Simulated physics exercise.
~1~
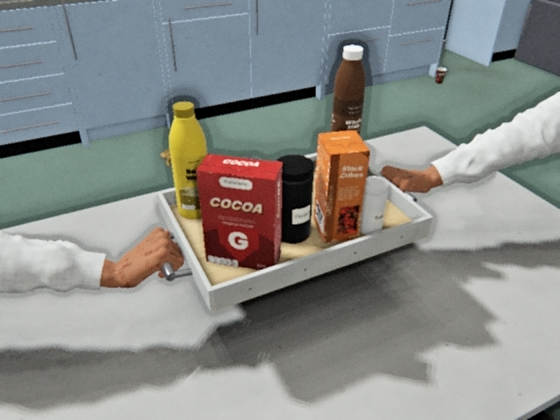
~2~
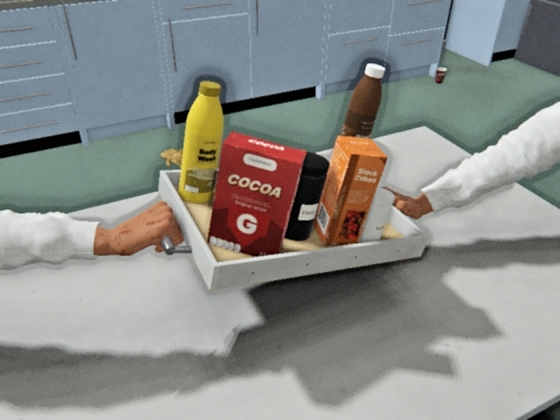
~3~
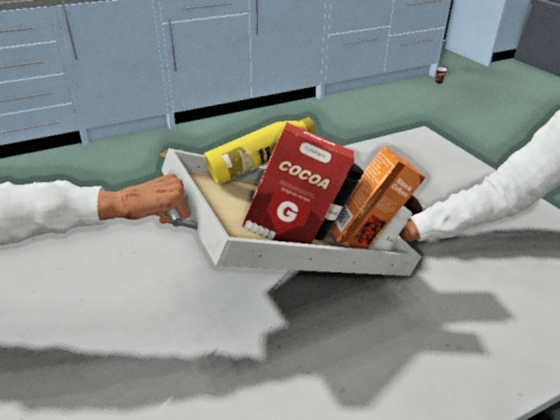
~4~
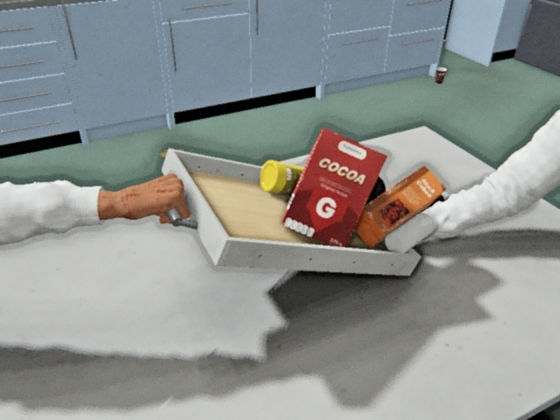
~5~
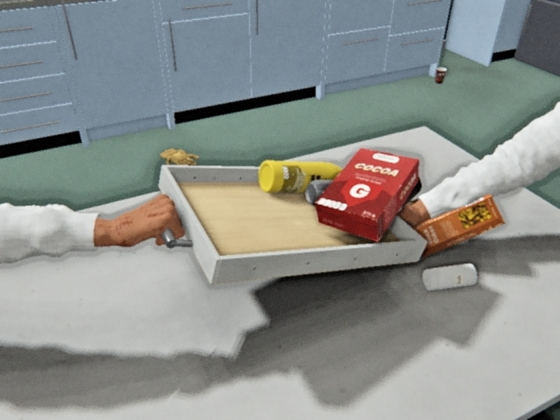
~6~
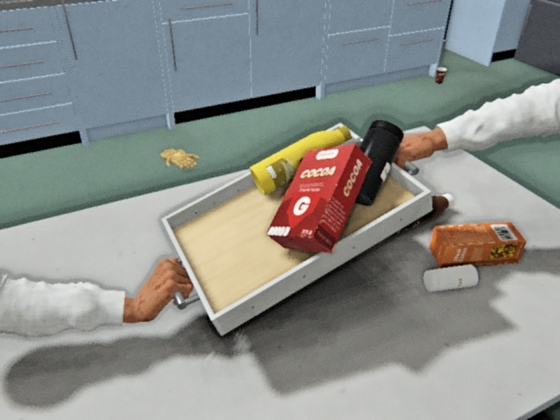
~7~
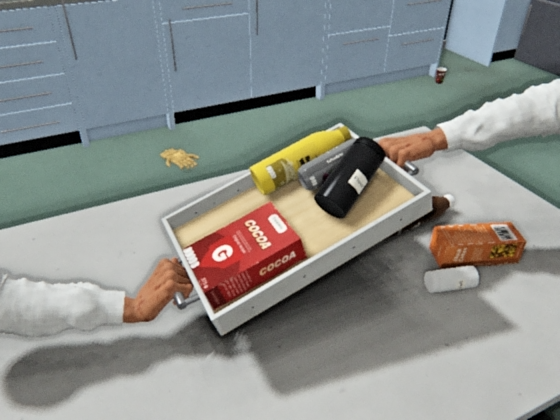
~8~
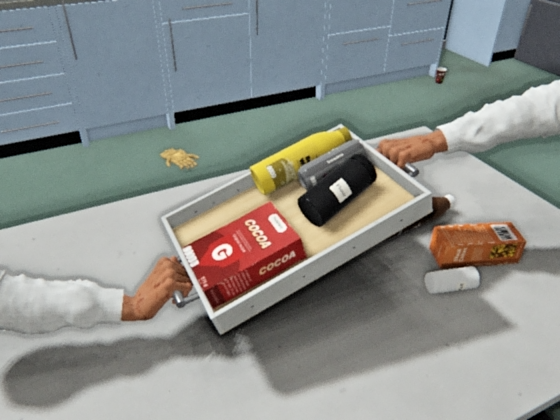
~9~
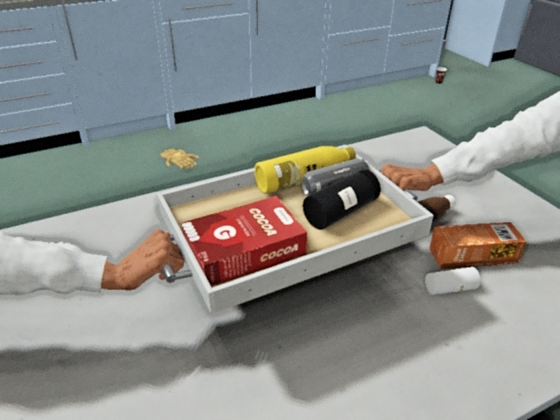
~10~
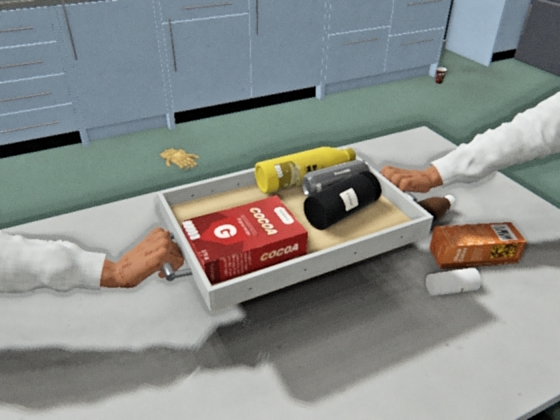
Loaded tray tilting right then left in two hands, toppling everything, with orange carton, brown bottle and white shaker spilling off.
